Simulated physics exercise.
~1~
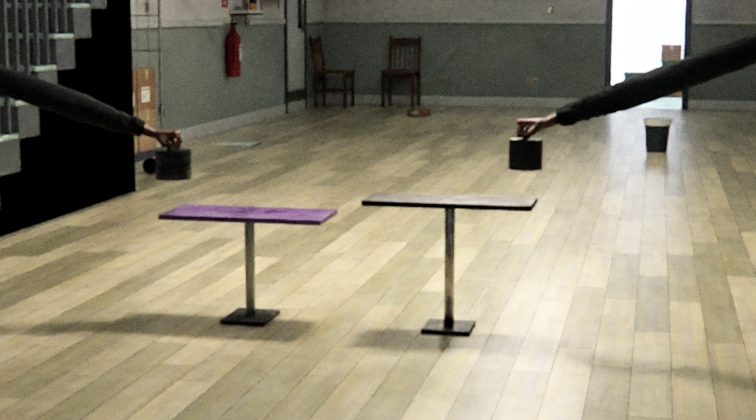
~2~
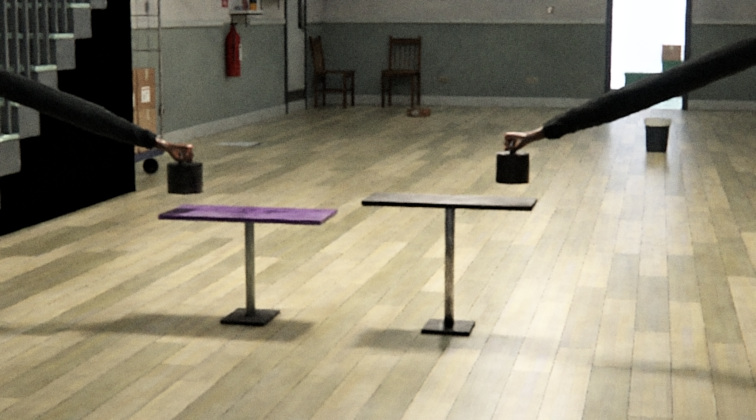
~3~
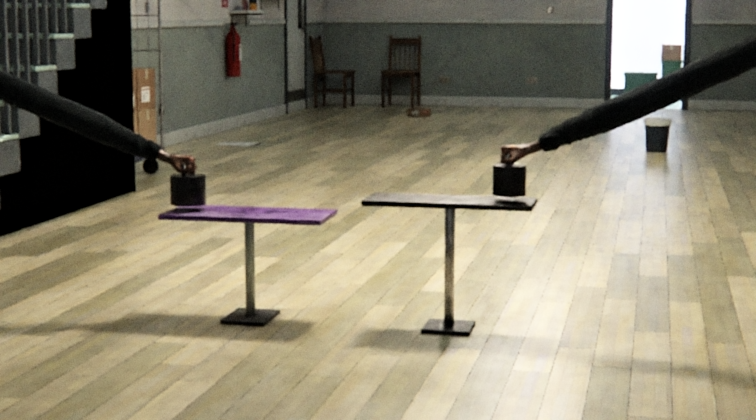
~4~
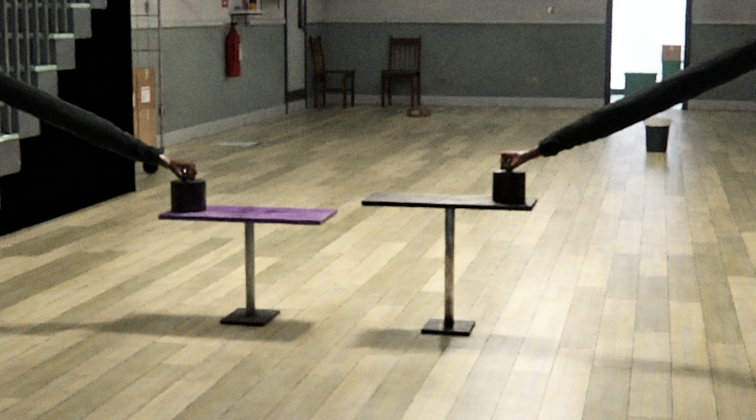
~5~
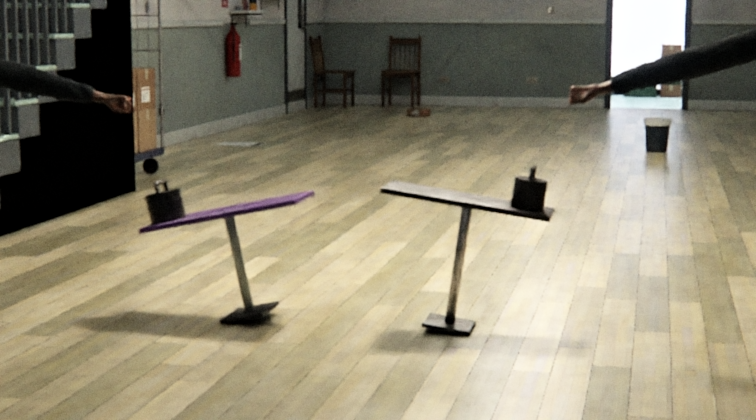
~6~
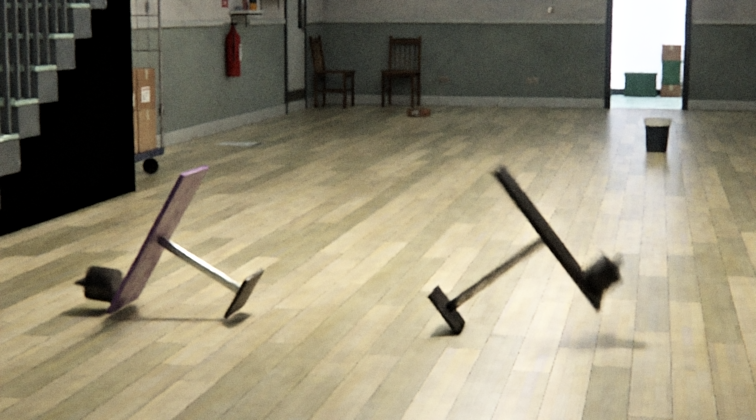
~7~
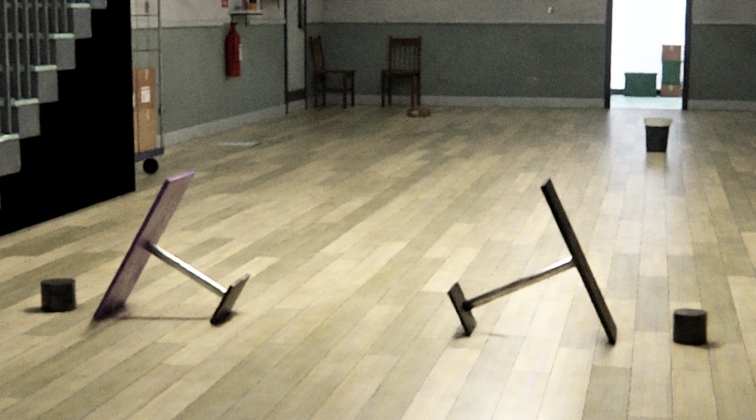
Two small pedestal tables, one purple and one black, tipping outward and toppling after hands set dark cylinders on their outer ends.
